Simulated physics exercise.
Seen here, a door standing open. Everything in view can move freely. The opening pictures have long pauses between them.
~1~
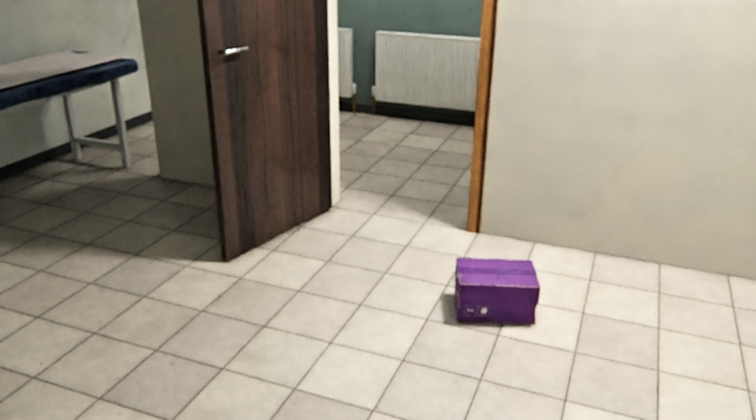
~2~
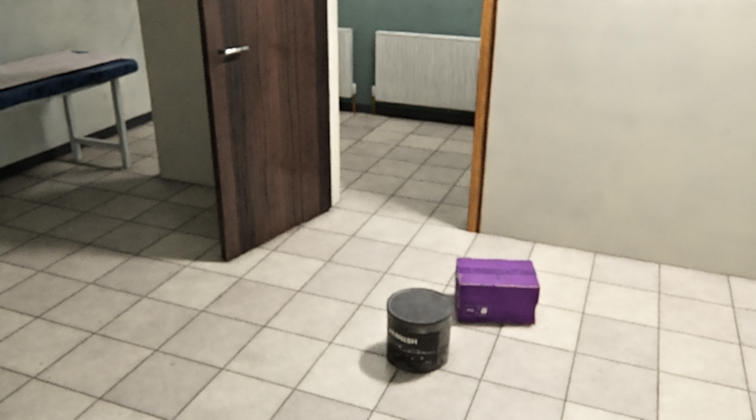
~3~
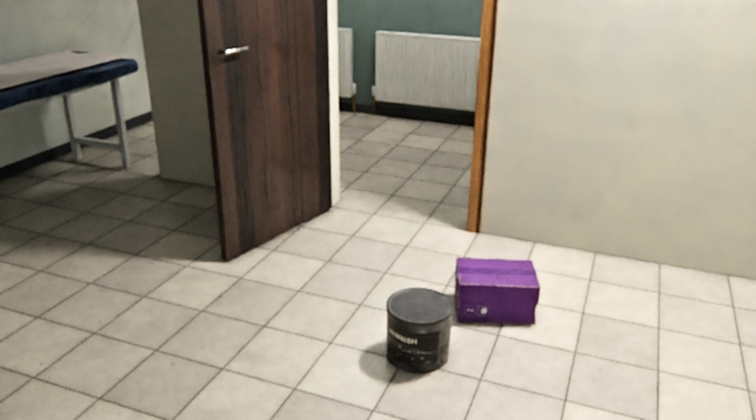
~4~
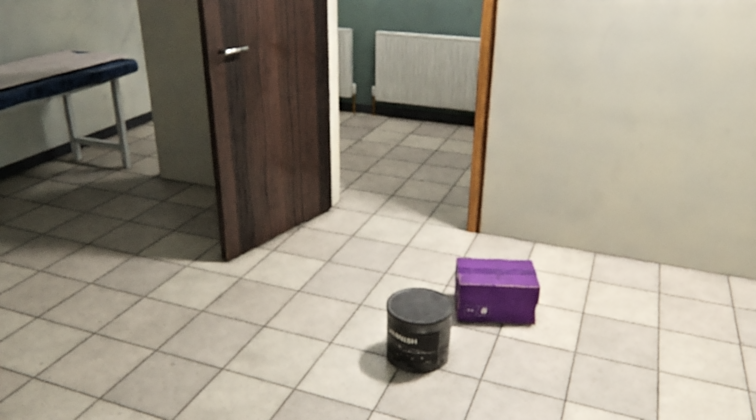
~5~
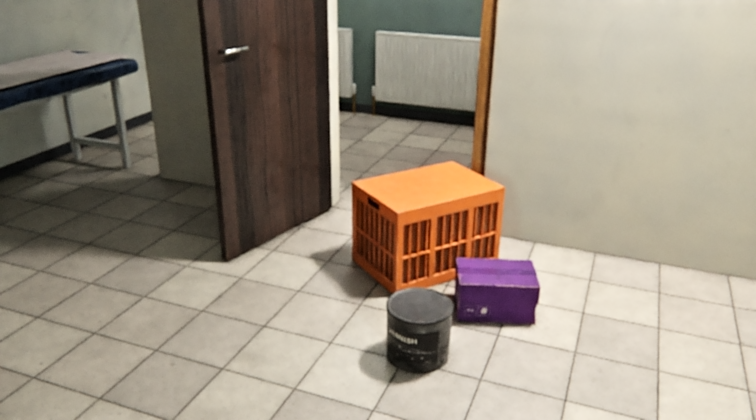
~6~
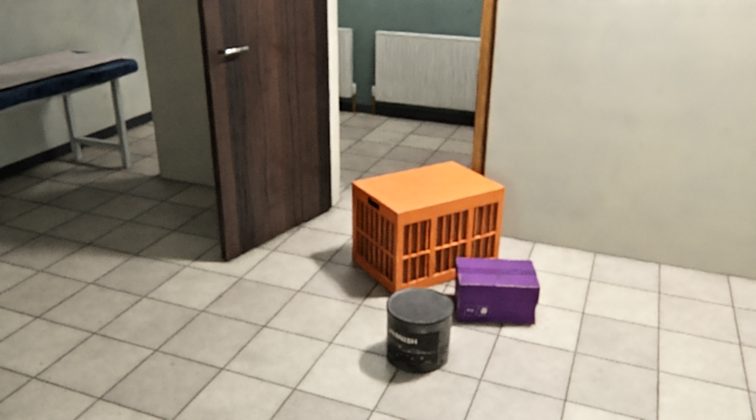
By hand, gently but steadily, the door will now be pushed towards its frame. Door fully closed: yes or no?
No.
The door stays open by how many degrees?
Open angle: About 55°.
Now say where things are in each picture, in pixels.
Door wide open and still, in the first frame.
Door wide open and still; black pail (419, 330); purple box (495, 290), in the second frame.
Door wide open and still; black pail (419, 330); purple box (495, 290), in the third frame.
Door wide open and still; black pail (419, 330); purple box (495, 290), in the fourth frame.
Door wide open and still; black pail (419, 330); purple box (495, 290), in the fifth frame.
Door wide open and still; orange chest (426, 225); black pail (419, 330), in the sixth frame.
Then, 0.60 s past the last view, door at 88°.
Then, 0.90 s past the last view, door at 71°.
Finally, door at 56°; all 3 still in place. Final places as the last picture's camera would see them, orange chest near (427, 225).
